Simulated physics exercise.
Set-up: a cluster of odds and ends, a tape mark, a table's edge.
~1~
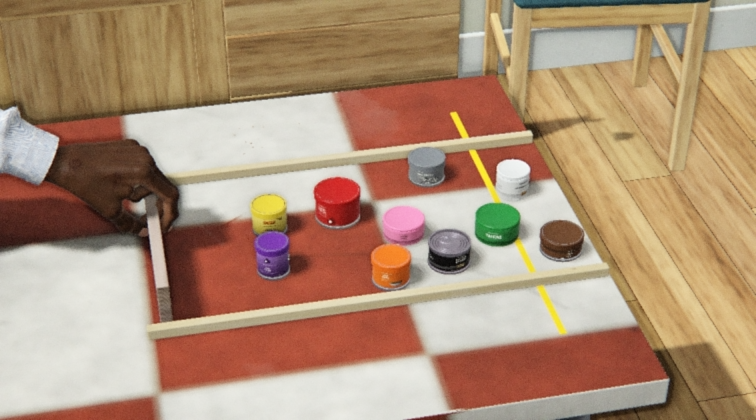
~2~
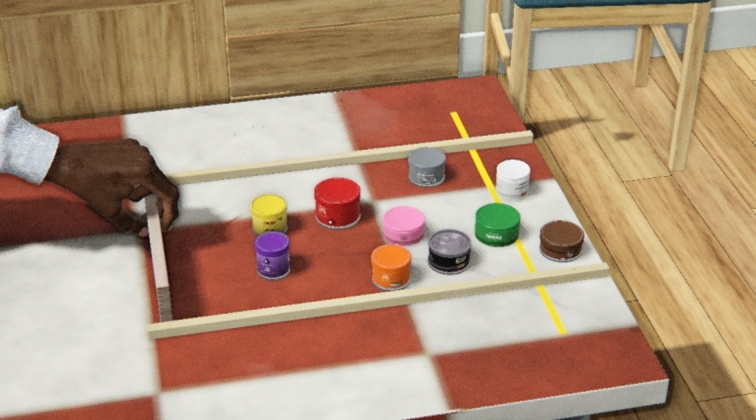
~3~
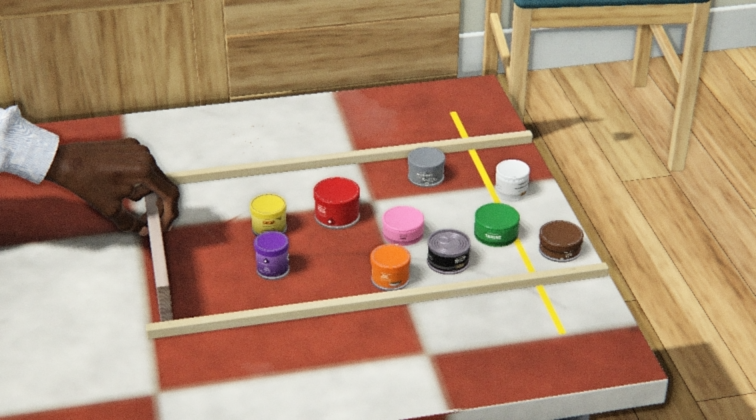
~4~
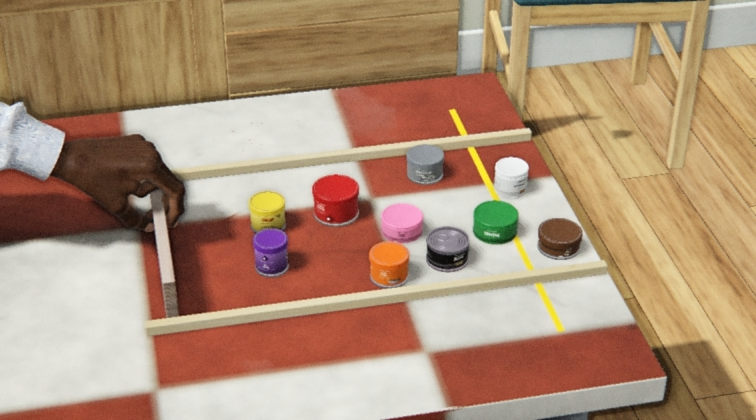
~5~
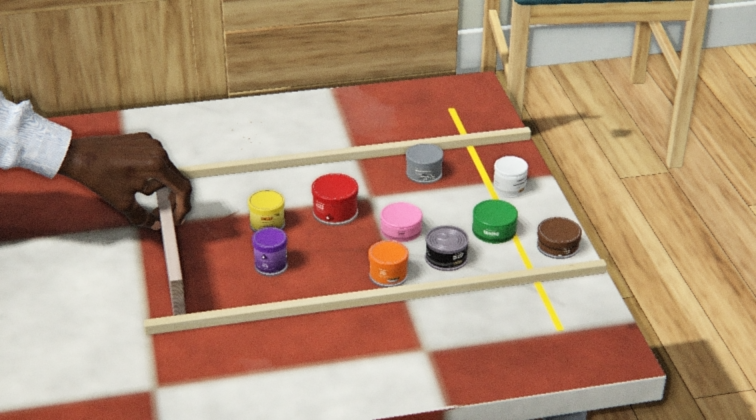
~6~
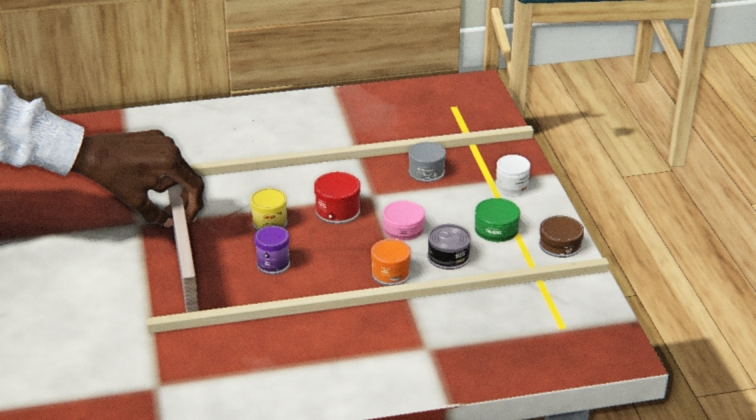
A hand holds a board upright, then slides it slightly right toward the still, colourful tubs.
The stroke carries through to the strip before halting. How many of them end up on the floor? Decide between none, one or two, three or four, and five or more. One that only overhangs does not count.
Once it stops, the band for pieces knocked off is one to two, pretty clearly.
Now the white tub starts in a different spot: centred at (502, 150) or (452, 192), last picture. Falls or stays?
Results in order - still up; still up.
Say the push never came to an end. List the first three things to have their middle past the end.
Order, earliest first: Brown tin, white tub, green tub.
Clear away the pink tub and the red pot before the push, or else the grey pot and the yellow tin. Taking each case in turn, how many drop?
1, then 1.
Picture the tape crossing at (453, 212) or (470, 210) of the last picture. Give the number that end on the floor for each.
Per try: 0; 0.
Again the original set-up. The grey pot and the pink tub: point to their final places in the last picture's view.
They finish at roughly (498, 150) and (526, 205) respectively.
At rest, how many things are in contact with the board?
5 are in contact with it.
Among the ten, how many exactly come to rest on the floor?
That makes a total of 2.
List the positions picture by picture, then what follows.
The first frame shows brown tin (561, 241); white tub (513, 181); green tub (497, 225); board (155, 234); tape (502, 211).
The second frame shows white tub (513, 181); pink tub (404, 226).
The third frame shows green tub (497, 225); black tin (449, 252).
The fourth frame shows brown tin (560, 239); board (161, 230).
The fifth frame shows white tub (510, 177); yellow tin (267, 213).
The sixth frame shows brown tin (561, 236); white tub (513, 176); green tub (497, 220); board (180, 225); tape (502, 206).
A little later, none off yet; brown tin at rest near (561, 236); white tub at rest near (513, 176); green tub at rest near (497, 220).
Next, none off yet; brown tin moving near (567, 236); white tub shifted a little near (527, 175); green tub shifted about its own width near (524, 210).
When it is over, the number that fall off is one or two; down, white tub and brown tin.
